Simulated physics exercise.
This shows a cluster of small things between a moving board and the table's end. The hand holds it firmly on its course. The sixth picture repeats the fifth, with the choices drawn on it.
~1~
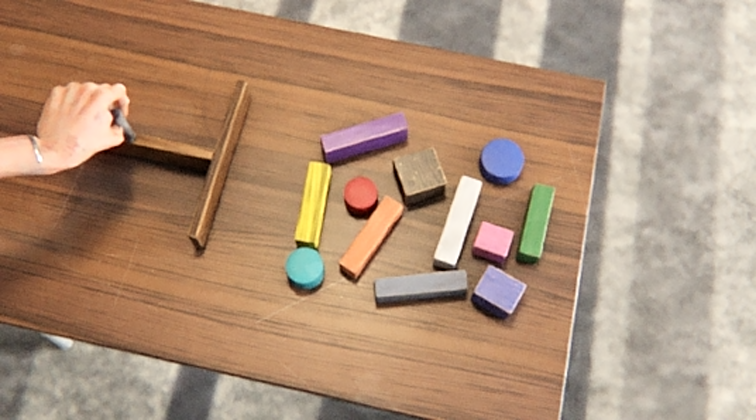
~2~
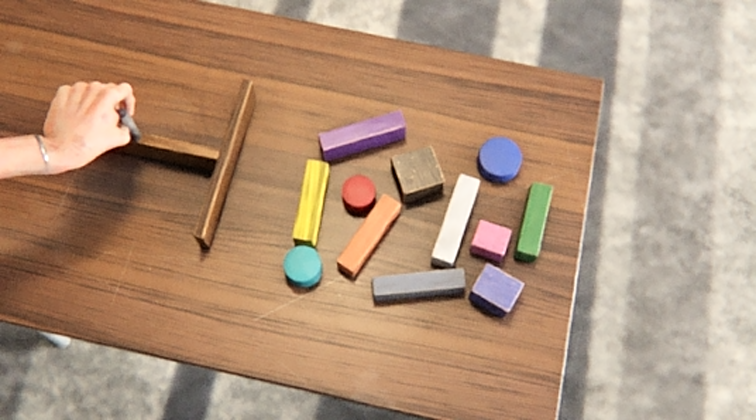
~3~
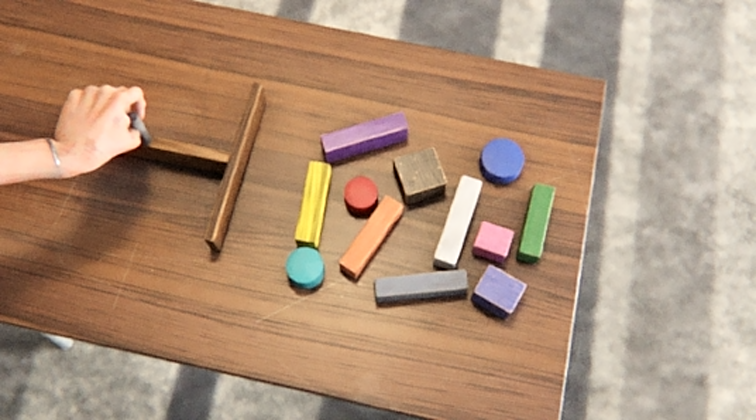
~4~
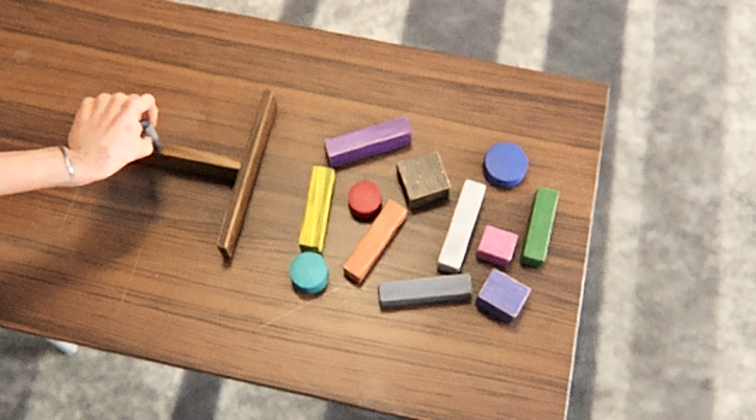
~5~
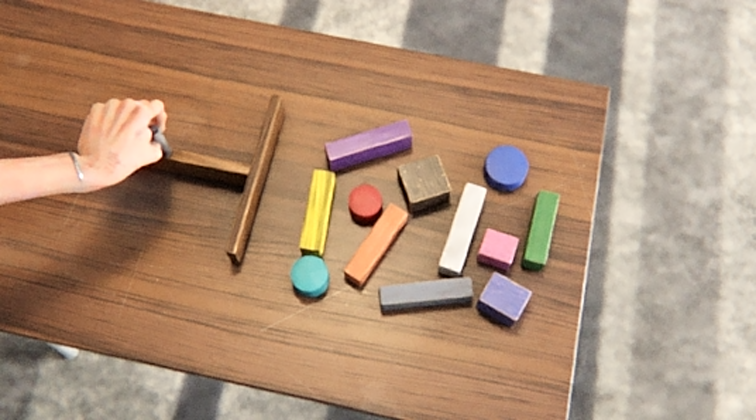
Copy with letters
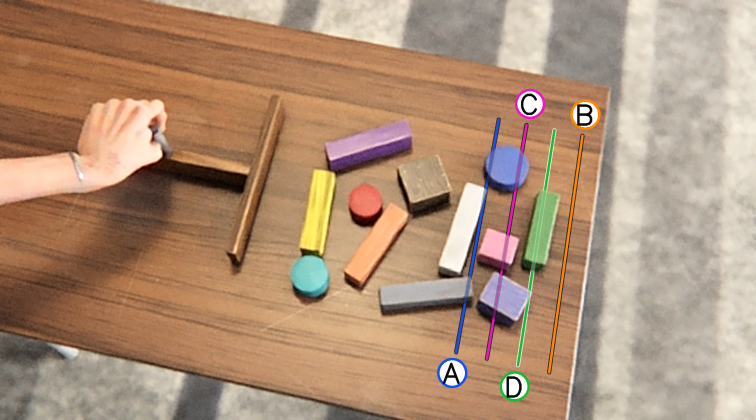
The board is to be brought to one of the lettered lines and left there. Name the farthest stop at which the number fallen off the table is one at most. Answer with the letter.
Stop at A.
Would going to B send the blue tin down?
Yes.
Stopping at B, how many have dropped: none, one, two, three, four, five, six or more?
Six or more.
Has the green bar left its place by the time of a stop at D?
By then, yes.
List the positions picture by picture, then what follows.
The first picture shows orange bar (371, 237); grey stick (421, 287); yellow stick (313, 205).
The second picture shows board (224, 155); black block (417, 175).
The third picture shows board (234, 159); turquoise tin (305, 269).
The fourth picture shows board (246, 165); blue tin (505, 165).
The fifth picture shows board (254, 171); pink block (498, 249); purple bar (369, 145); white bar (462, 230).
On the marked copy, A at (479, 229); B at (567, 247); C at (508, 235); D at (537, 241).
Taking A. A third of the way, board (334, 187); turquoise tin (338, 285); purple bar (393, 144).
Two thirds of the way, board (415, 203); pink block (508, 252); turquoise tin (366, 308).
When it is over, board (478, 216); green bar (584, 233); pink block (565, 274); none fallen.
As for the rest, B drops nine; C drops two; D drops four.
